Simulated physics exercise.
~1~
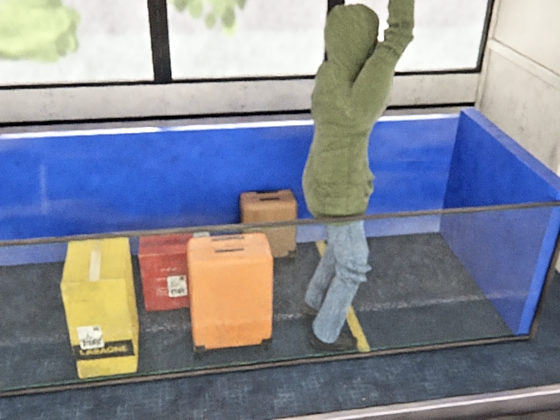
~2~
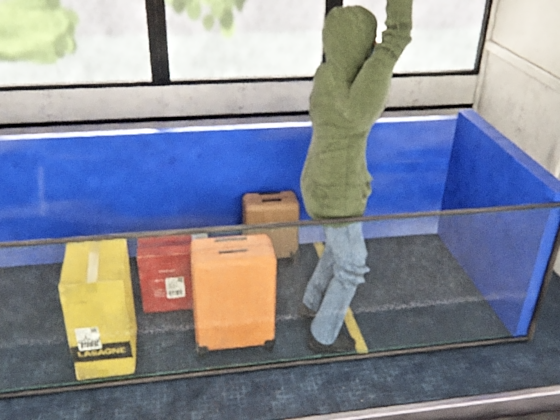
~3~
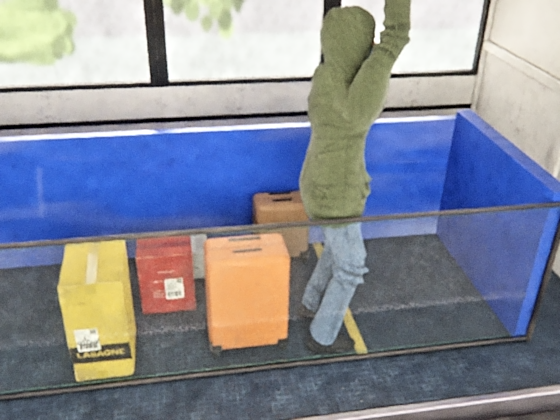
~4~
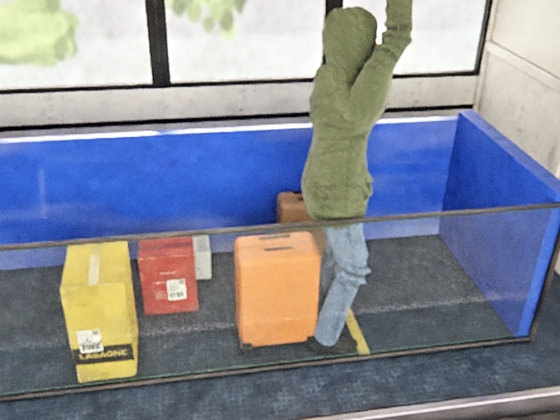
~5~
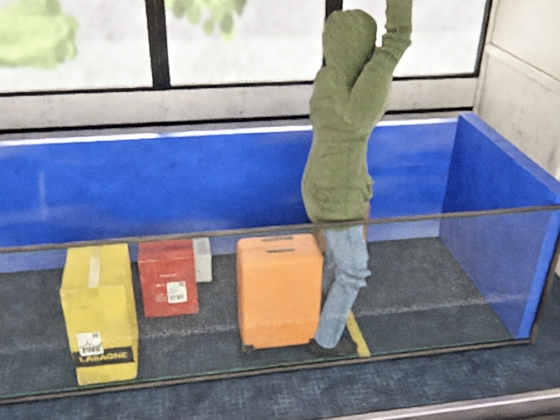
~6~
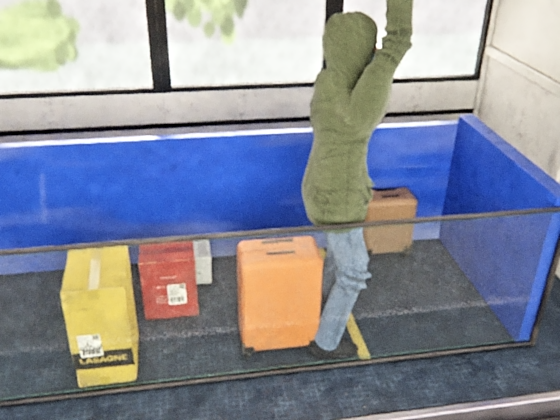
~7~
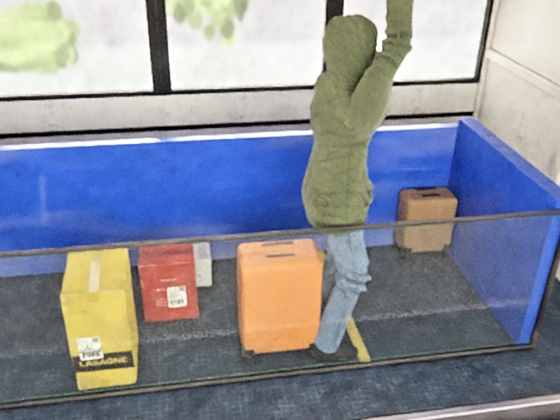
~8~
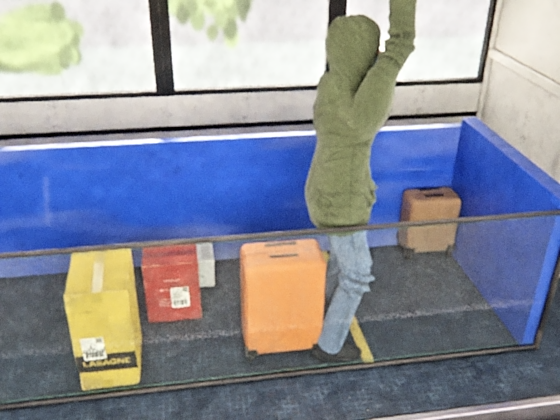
We see a standing passenger in a green hooded jacket beside upright cases and packages on a tram floor. The orange case slides right and stops short of the yellow line, while the small brown case slides behind the passenger, past the line, and stops upright near the blue end wall.
